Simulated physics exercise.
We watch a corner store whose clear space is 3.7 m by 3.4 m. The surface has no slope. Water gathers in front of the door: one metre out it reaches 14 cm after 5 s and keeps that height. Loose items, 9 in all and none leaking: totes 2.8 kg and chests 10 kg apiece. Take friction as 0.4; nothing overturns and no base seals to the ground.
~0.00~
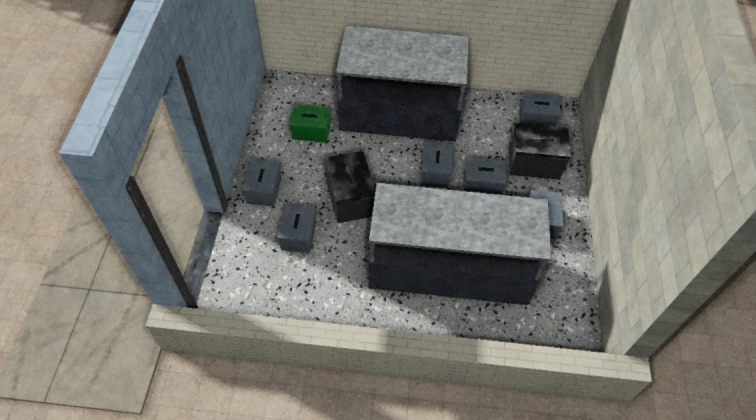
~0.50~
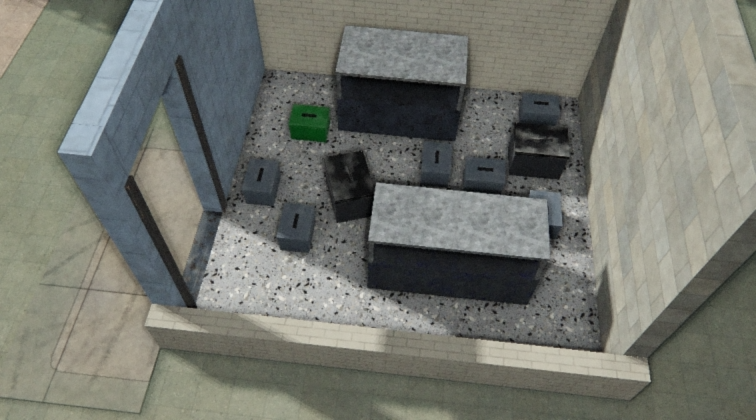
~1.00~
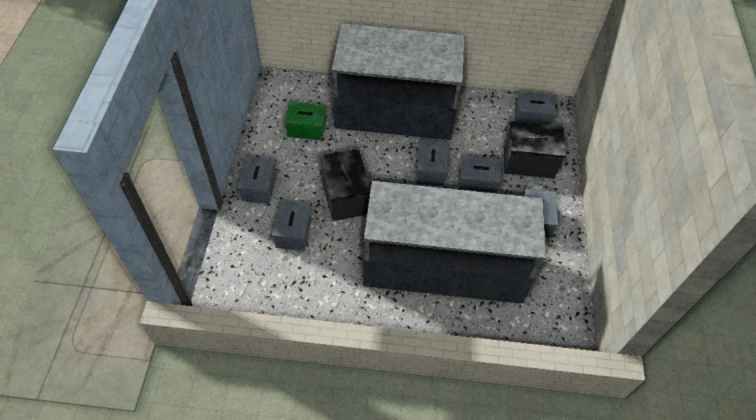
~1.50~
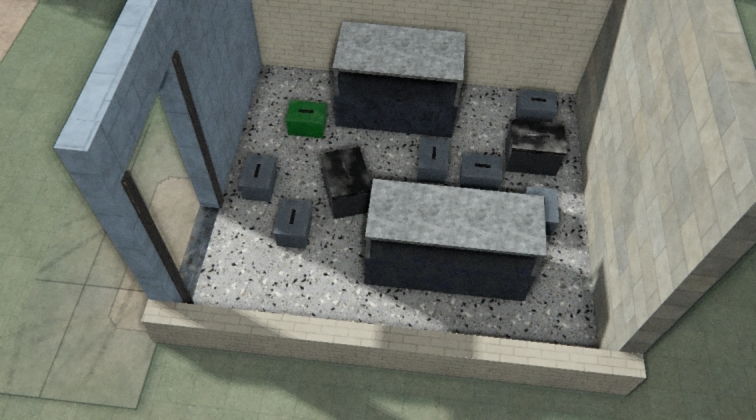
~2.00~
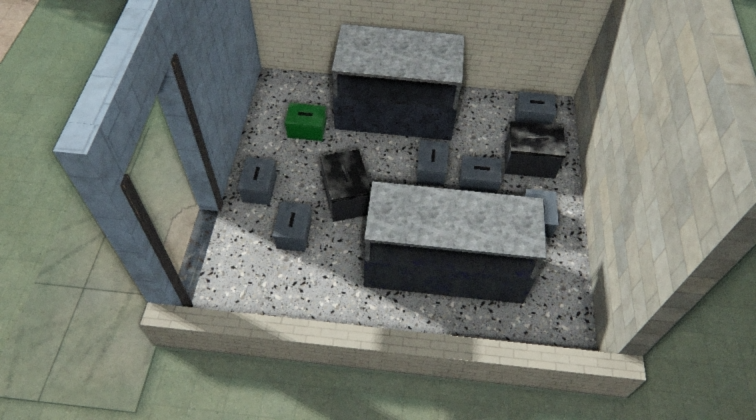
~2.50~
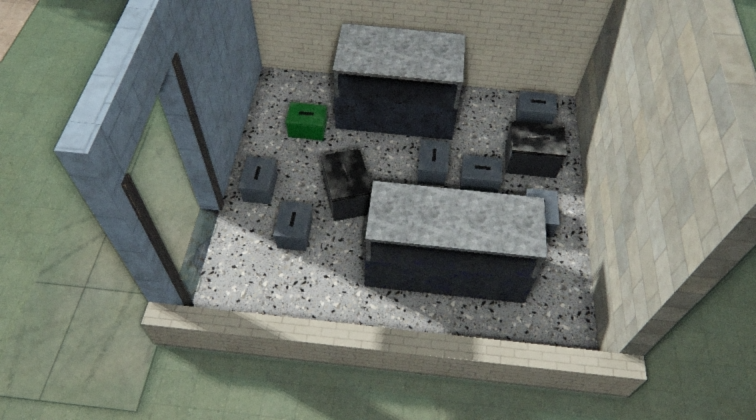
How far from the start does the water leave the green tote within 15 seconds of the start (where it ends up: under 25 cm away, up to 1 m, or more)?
Green tote moves a short way.
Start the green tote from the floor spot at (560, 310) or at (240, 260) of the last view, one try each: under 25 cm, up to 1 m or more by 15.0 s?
In that order: It slides a little; it travels far.
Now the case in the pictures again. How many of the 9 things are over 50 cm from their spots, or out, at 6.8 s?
I count 1.
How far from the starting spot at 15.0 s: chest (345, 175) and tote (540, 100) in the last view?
In that order: 120 cm, 80 cm.
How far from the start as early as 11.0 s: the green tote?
Roughly 60 cm by then.
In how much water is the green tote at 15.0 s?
About 6 cm.
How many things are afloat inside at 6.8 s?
1 of them.
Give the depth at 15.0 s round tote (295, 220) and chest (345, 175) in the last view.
Roughly 8 and 7 cm.
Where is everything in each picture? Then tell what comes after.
The first picture shows the green tote at (310, 116), on the bottom; water covers 0.0 m2; 0 of 9 have shifted.
The second picture shows the green tote at (309, 116), on the bottom; 0.0 m2 under water; 0 of 9 have shifted.
The third picture shows the green tote at (305, 114) rests on the ground; 0.0 m2 under water; 0 of 9 have shifted.
The fourth picture shows the green tote at (306, 112), on the bottom; water covers 0.0 m2; 0 of 9 have shifted.
The fifth picture shows the green tote at (305, 115), on the bottom; water covers 0.0 m2; 0 of 9 have shifted.
The sixth picture shows the green tote at (306, 114) rests on the ground; water covers 0.0 m2; 0 of 9 have shifted.
After 3.5 s the green tote is near (306, 114), 0.0 m from its start, aground; 0 afloat.
After 6.8 s the green tote is near (306, 114), 0.0 m from its start, aground; 1 afloat.
After 11.0 s the green tote is near (292, 70), 0.7 m from its start, afloat; 9 afloat.
After 15.0 s the green tote is near (259, 118), 0.5 m from its start, afloat; 9 afloat.
